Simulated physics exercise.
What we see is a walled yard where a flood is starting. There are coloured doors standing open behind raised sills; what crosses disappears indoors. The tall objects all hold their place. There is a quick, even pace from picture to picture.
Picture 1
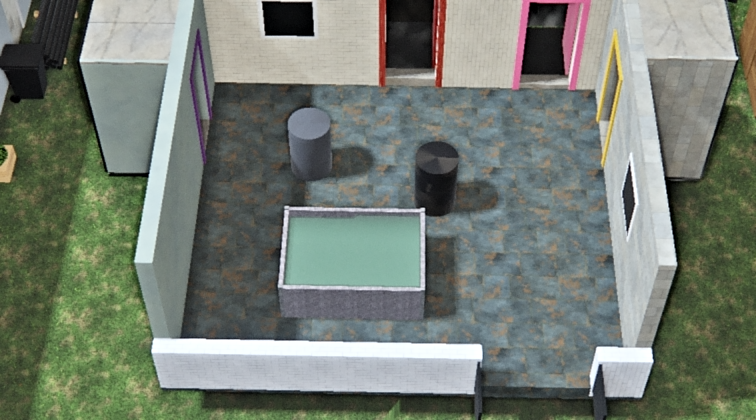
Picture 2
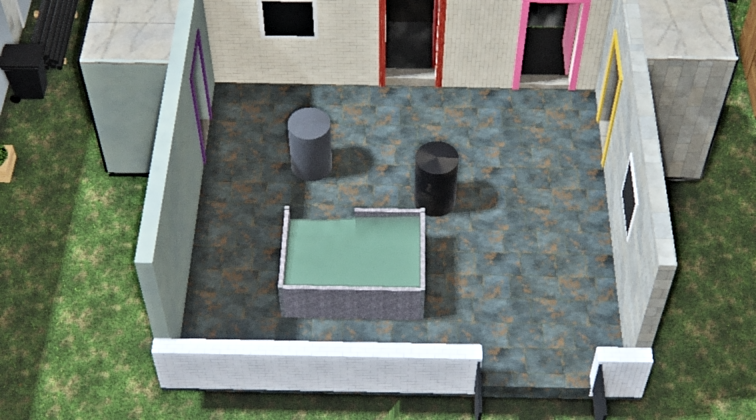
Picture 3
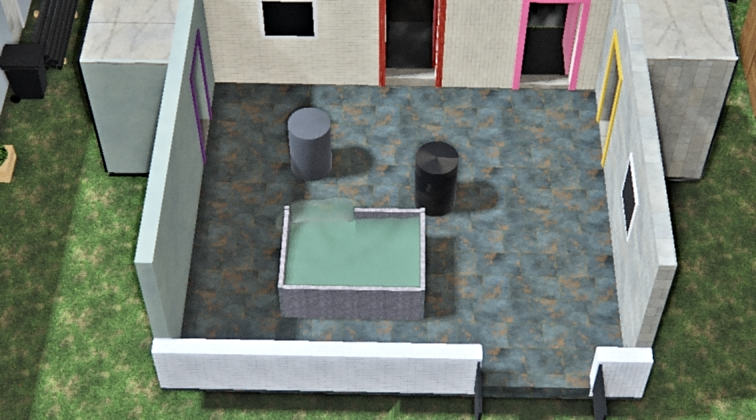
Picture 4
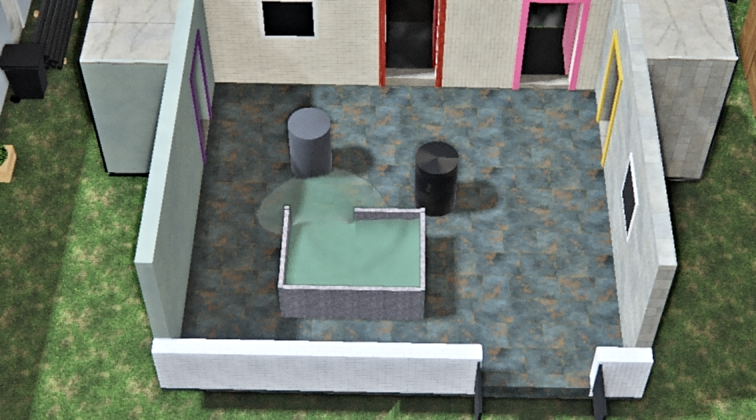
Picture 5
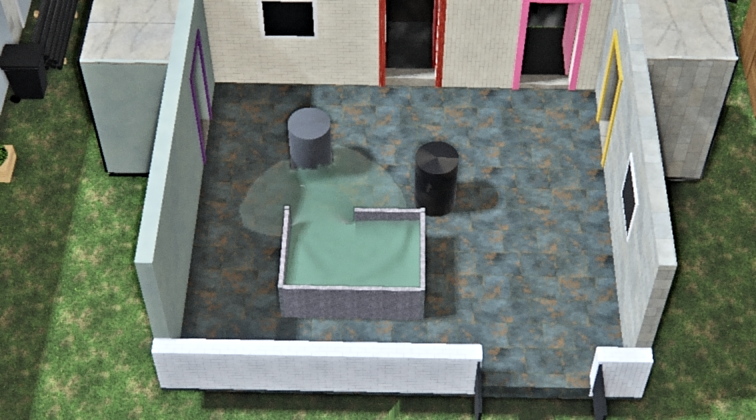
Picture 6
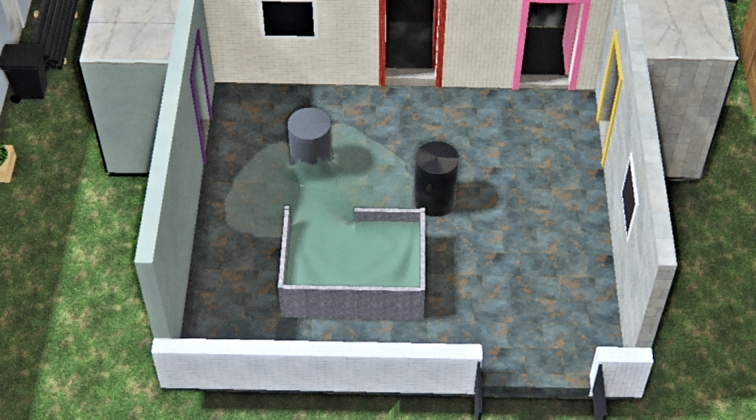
In this clip, a walled yard holds a rectangular tank of still green water and two upright cylinders; a gap opens in the tank's far side, and water pours out, spreading across the floor around the grey cylinder.
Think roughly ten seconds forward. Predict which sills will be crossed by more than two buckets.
As I see it, the purple door is going to allow over two buckets. The pink door is going to allow two buckets or less. The red door is going to allow two buckets or less. The yellow door is going to allow over two buckets.
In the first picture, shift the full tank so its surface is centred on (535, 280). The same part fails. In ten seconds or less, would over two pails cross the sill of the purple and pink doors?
In short: The purple door takes more, the pink door lets more in.
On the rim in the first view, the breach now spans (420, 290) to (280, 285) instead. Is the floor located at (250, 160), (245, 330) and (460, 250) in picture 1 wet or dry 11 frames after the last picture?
In turn: Untouched, then inundated, then untouched.
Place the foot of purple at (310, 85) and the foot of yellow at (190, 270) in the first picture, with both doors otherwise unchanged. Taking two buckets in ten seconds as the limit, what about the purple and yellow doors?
Note: Purple door beats the limit, yellow door does not reach the limit.
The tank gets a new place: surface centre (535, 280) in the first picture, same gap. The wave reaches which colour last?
That would be the purple door.
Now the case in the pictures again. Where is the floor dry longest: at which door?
That would be the one in yellow.
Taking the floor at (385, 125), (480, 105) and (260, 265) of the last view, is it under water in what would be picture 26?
The three points read soaked through, soaked through and soaked through.
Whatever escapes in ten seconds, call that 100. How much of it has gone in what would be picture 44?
Share gone: About 55 %.
A moment on, water covers 25 % of the floor; the purple door under two buckets in, the pink door not reached, the red door wet at the sill, nothing in, the yellow door not reached.
Next, water covers 35 % of the floor; the purple door over two buckets in, the pink door wet at the sill, nothing in, the red door under two buckets in, the yellow door not reached.
Then, water covers 55 % of the floor; the purple door far over two buckets in, the pink door wet at the sill, nothing in, the red door under two buckets in, the yellow door wet at the sill, nothing in.
Later, water covers 75 % of the floor; the purple door far over two buckets in, the pink door under two buckets in, the red door under two buckets in, the yellow door over two buckets in.
In the end, water covers 90 % of the floor; the purple door far over two buckets in, the pink door under two buckets in, the red door under two buckets in, the yellow door over two buckets in.
